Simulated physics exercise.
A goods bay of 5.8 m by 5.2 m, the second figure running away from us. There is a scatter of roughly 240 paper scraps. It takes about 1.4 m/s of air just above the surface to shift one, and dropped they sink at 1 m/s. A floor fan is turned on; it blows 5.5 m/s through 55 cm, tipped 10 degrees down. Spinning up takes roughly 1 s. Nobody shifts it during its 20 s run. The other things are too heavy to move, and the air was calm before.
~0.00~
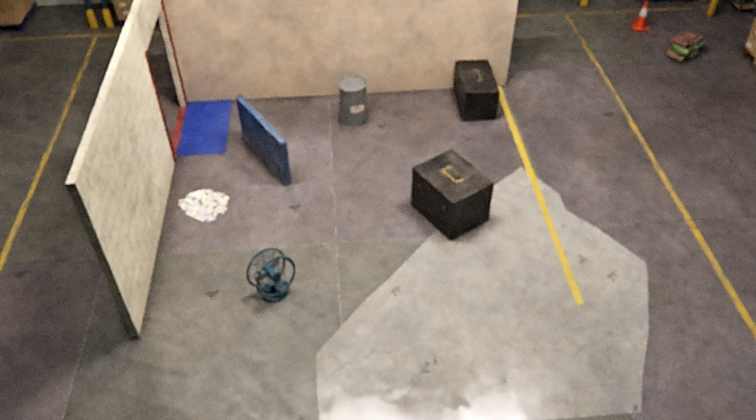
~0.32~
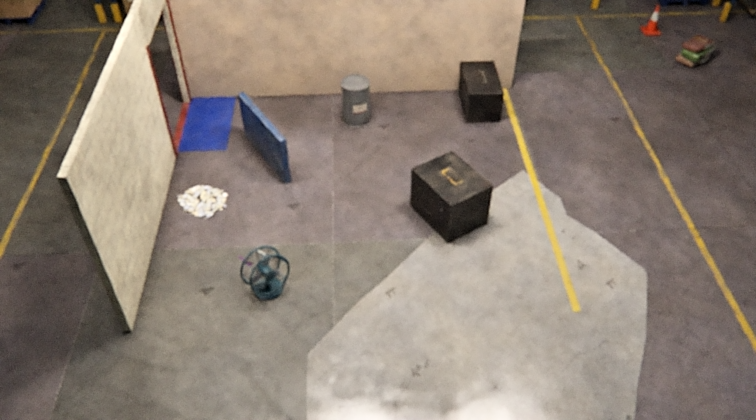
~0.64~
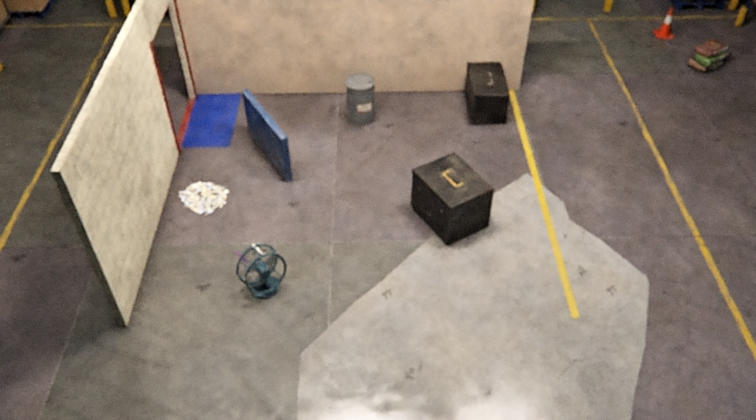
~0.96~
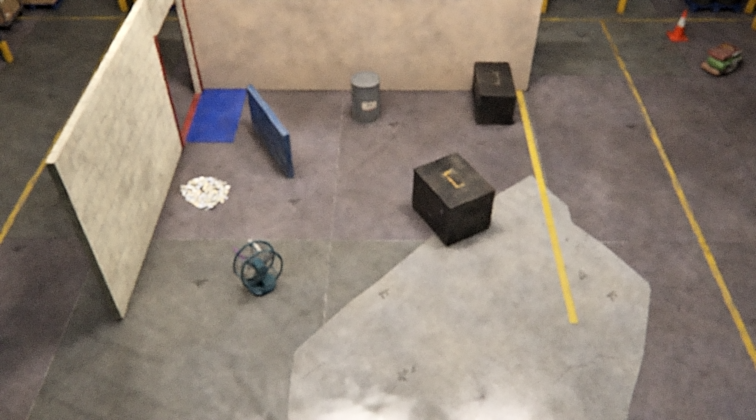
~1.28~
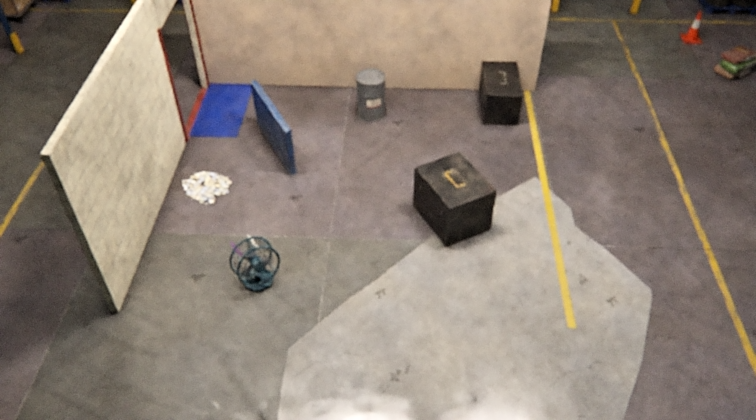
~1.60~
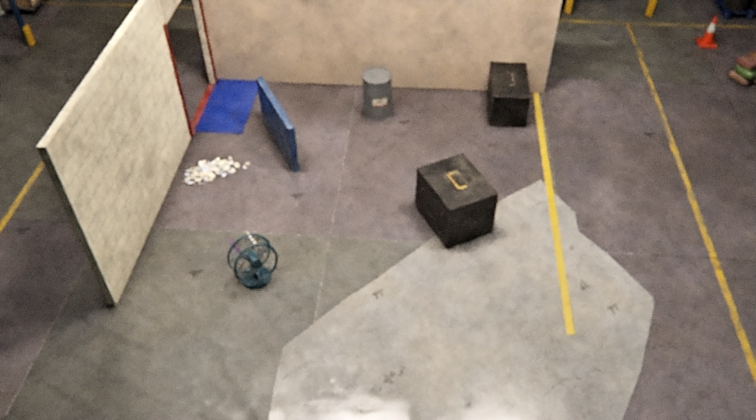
A small teal floor fan stands in a grey concrete goods bay seen from high above, with a pile of white paper scraps beyond it near a pale wall. Behind are a leaning blue panel, a blue floor patch, a grey barrel and two black boxes beside a yellow line. The view drifts slowly around the scene, then the scraps begin shifting and spread slightly away from the fan.
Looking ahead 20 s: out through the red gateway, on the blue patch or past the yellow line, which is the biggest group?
The red one.
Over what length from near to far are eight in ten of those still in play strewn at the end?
About 0.4 m.
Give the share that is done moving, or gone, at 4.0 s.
Near 40 %.
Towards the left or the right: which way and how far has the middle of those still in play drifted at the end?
To the right, by about 3.2 m.
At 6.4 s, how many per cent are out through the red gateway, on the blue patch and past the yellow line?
About 50 % red, 2 % blue, 0 % yellow.
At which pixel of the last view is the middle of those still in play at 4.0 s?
Around (267, 82).
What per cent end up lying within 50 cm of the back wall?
Some 50 per cent.
After 4.0 s, 65 % are on the move or not yet settled, 13 % are on the blue patch, 0 % past the yellow line and 50 % out through the red gateway; the middle of those still in play is near (267, 82).
After 6.4 s, 57 % are on the move or not yet settled, 2 % are on the blue patch, 0 % past the yellow line and 50 % out through the red gateway; the middle of those still in play is near (354, 88).
After 11.0 s, 55 % are on the move or not yet settled, 0 % are on the blue patch, 0 % past the yellow line and 50 % out through the red gateway; the middle of those still in play is near (396, 91).
After 20.0 s, at the end, 0 % are on the blue patch, 0 % past the yellow line and 50 % out through the red gateway; the middle of those still in play is near (426, 91).
